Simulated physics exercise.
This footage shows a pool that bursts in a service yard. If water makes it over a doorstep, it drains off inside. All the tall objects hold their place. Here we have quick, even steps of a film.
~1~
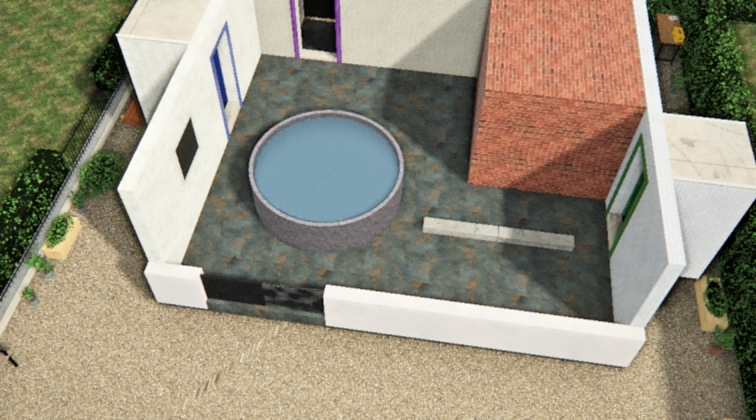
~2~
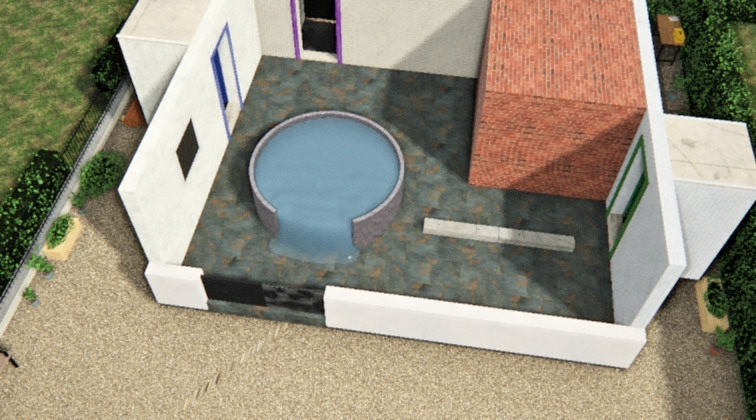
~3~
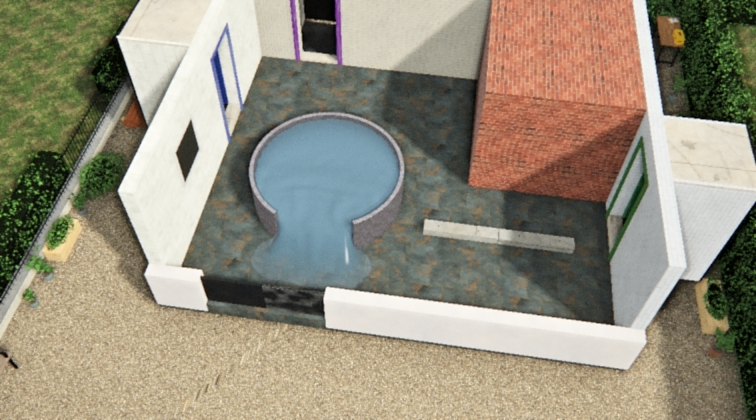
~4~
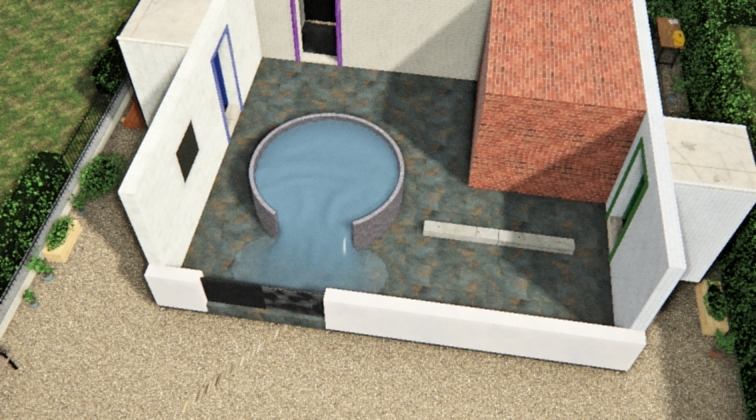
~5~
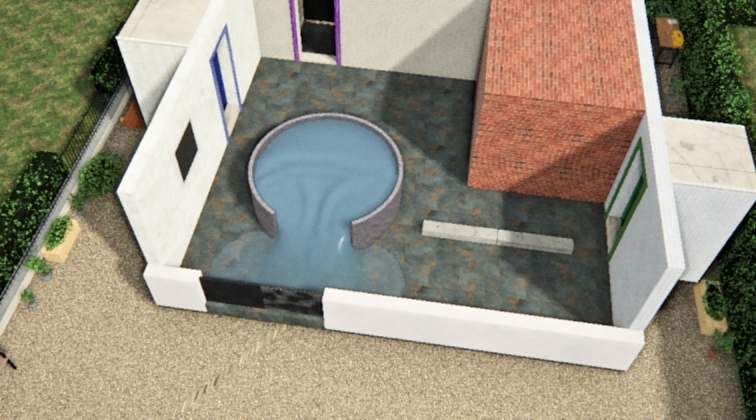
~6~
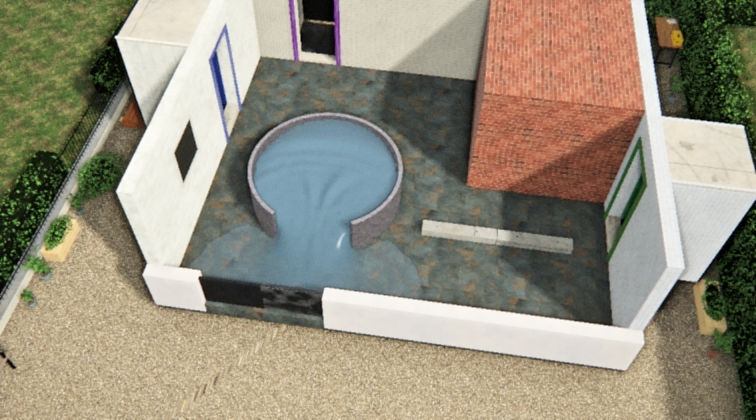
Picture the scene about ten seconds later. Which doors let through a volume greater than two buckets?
In order: The blue door is not swamped; the green door is not swamped; the purple door is swamped.
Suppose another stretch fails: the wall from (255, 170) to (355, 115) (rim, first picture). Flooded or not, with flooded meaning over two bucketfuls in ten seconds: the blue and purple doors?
Well, blue gets past it and purple gets past it.
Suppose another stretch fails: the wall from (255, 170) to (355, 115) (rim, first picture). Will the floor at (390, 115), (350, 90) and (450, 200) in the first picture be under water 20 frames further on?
The three spots, in order, are inundated, inundated and spared.
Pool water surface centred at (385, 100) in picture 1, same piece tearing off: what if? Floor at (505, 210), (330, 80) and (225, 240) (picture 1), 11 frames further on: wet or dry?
The three spots read swamped, left dry, swamped.
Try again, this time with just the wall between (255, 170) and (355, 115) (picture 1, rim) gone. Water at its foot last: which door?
I'd say the green door.
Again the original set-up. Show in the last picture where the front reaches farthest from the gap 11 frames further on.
Farthest reach: About (611, 349).
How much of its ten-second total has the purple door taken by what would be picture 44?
I'd put it at 50 percent.
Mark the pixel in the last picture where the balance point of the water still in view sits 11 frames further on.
It is around (322, 231).
A moment on, water covers 15 % of the floor; the blue door not reached, the green door not reached, the purple door not reached.
Next, water covers 35 % of the floor; the blue door not reached, the green door not reached, the purple door not reached.
Then, water covers 60 % of the floor; the blue door wet at the sill, nothing in, the green door wet at the sill, nothing in, the purple door wet at the sill, nothing in.
Later, water covers 85 % of the floor; the blue door wet at the sill, nothing in, the green door under two buckets in, the purple door far over two buckets in.
In the end, water covers 100 % of the floor; the blue door wet at the sill, nothing in, the green door under two buckets in, the purple door far over two buckets in.
